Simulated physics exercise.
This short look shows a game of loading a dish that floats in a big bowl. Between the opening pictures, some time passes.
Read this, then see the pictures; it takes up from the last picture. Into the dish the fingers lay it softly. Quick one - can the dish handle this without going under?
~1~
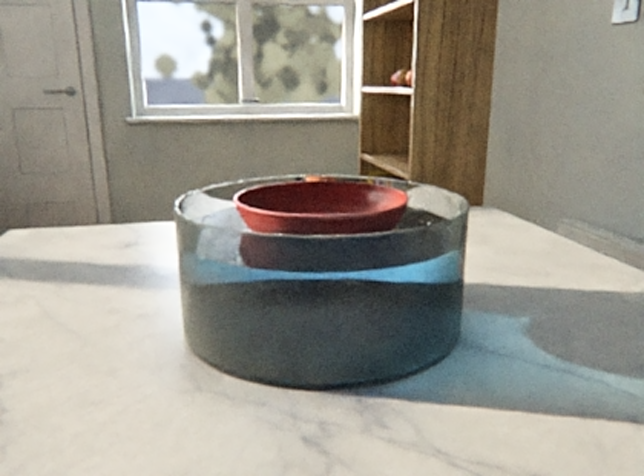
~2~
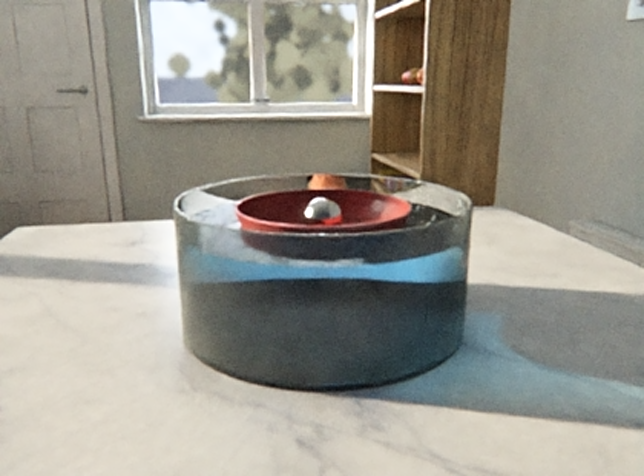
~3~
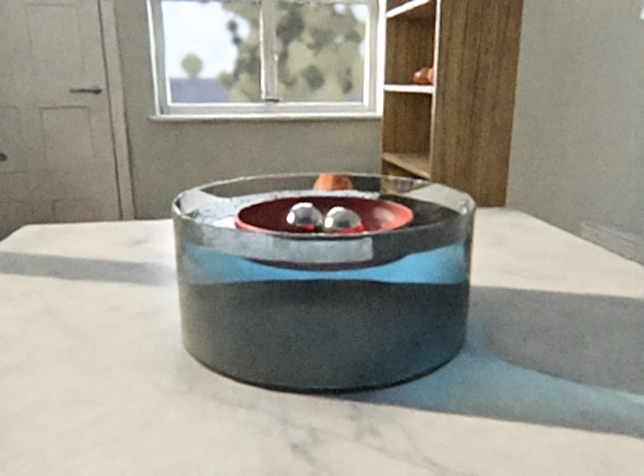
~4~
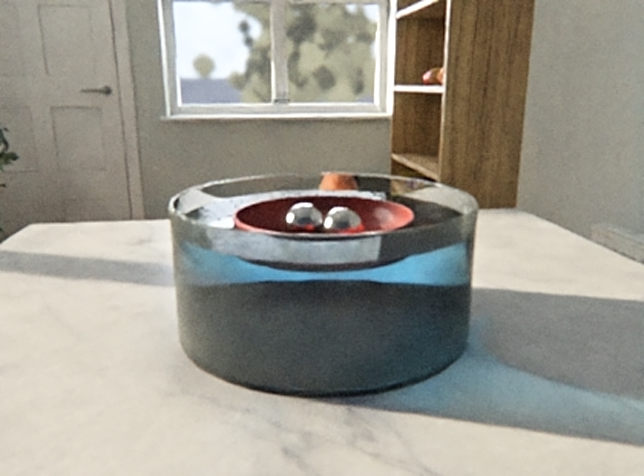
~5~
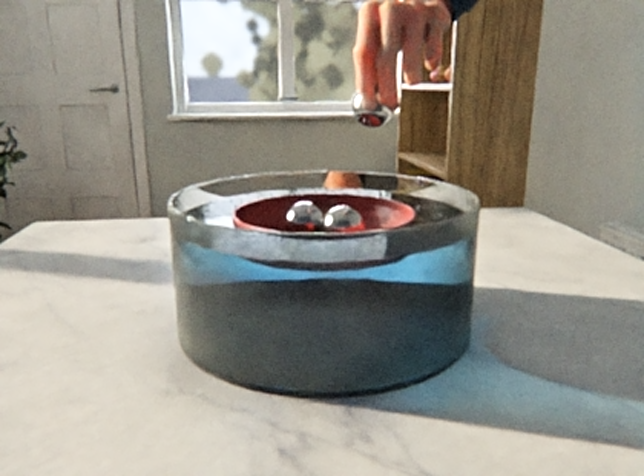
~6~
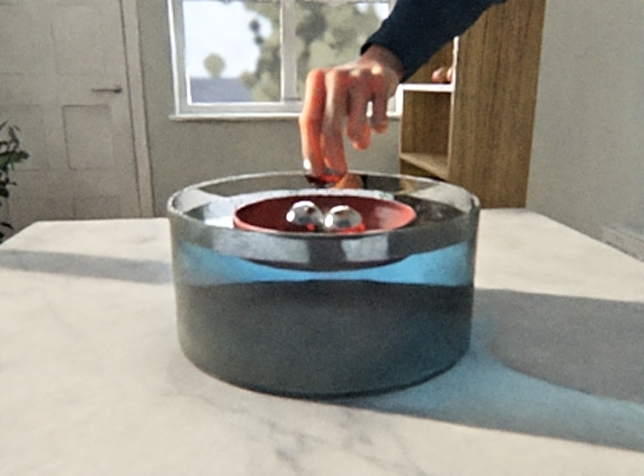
No, submerged.
A moment on, the steel ball is in and the dish dips.
Further on, water pours in over its edge.
When it is over, the dish lies on the bottom with its load.
